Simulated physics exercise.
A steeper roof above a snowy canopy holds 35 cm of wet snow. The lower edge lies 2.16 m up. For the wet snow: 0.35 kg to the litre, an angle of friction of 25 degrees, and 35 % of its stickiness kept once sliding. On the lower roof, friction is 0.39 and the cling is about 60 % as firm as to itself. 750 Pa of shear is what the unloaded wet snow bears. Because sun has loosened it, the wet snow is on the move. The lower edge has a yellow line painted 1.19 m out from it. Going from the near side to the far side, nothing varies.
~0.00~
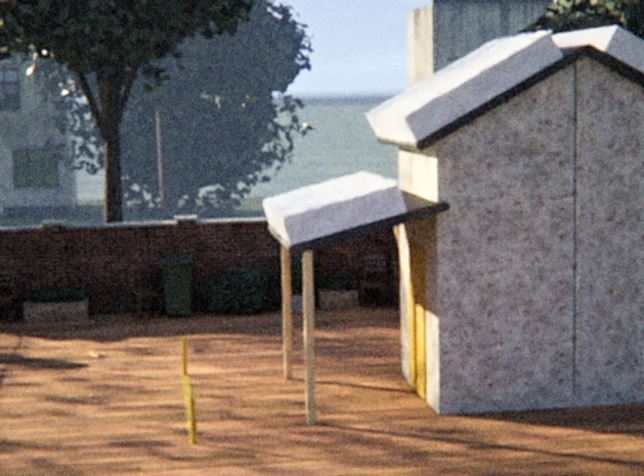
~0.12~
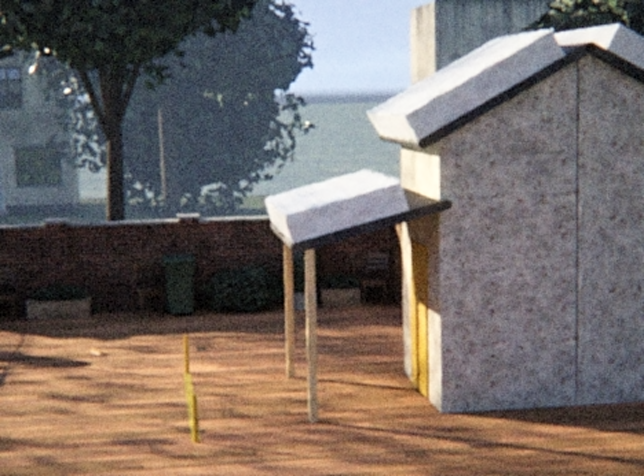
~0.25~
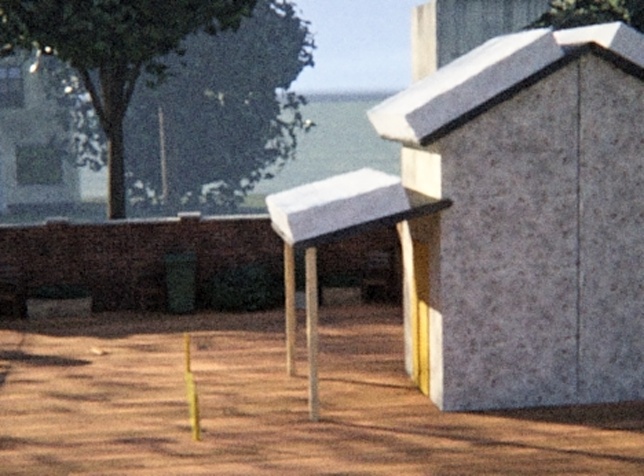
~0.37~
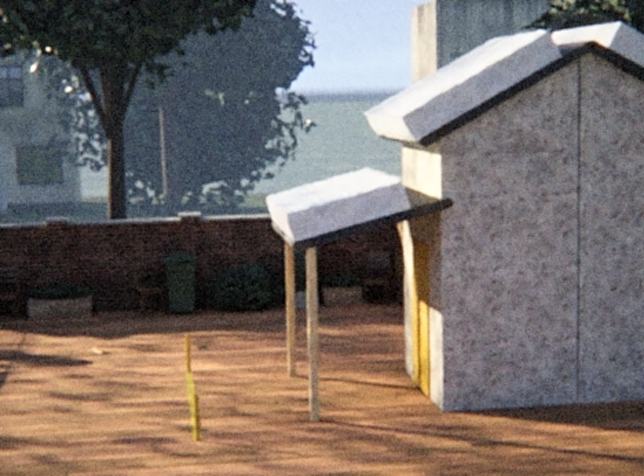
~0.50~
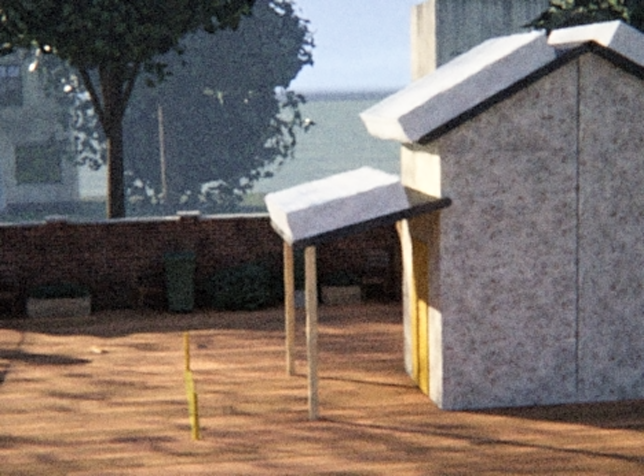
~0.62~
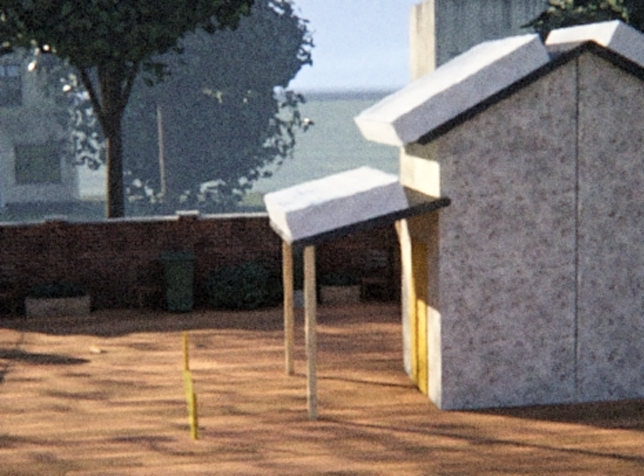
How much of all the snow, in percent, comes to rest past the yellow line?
Close to 2 percent.
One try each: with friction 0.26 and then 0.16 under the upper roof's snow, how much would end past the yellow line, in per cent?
It would be 14 % the first time and 20 % the second.
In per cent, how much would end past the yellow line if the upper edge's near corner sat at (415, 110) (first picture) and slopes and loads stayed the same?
Share past the line: About 18 %.
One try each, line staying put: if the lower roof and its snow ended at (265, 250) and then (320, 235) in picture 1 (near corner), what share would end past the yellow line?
Try 1: 0 %; try 2: 8 %.
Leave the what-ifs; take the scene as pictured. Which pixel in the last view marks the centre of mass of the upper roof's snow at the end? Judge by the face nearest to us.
The middle is near (337, 242) in that view.
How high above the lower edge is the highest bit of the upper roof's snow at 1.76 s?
At that moment it reaches around 1.6 m above the edge.
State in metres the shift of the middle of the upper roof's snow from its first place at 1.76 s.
Distance from start: Around 1.6 m.
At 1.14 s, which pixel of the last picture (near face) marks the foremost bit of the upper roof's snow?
Look roughly at (357, 175).
After 1.14 s, none is below the lower edge and 0 % is past the line.
After 1.76 s, none is below the lower edge and 0 % is past the line.
After 2.38 s, none is below the lower edge and 0 % is past the line.
After 3.00 s, 14 % is below the lower edge and 0 % is past the line.
After 5.70 s, 26 % is below the lower edge and 2 % is past the line.
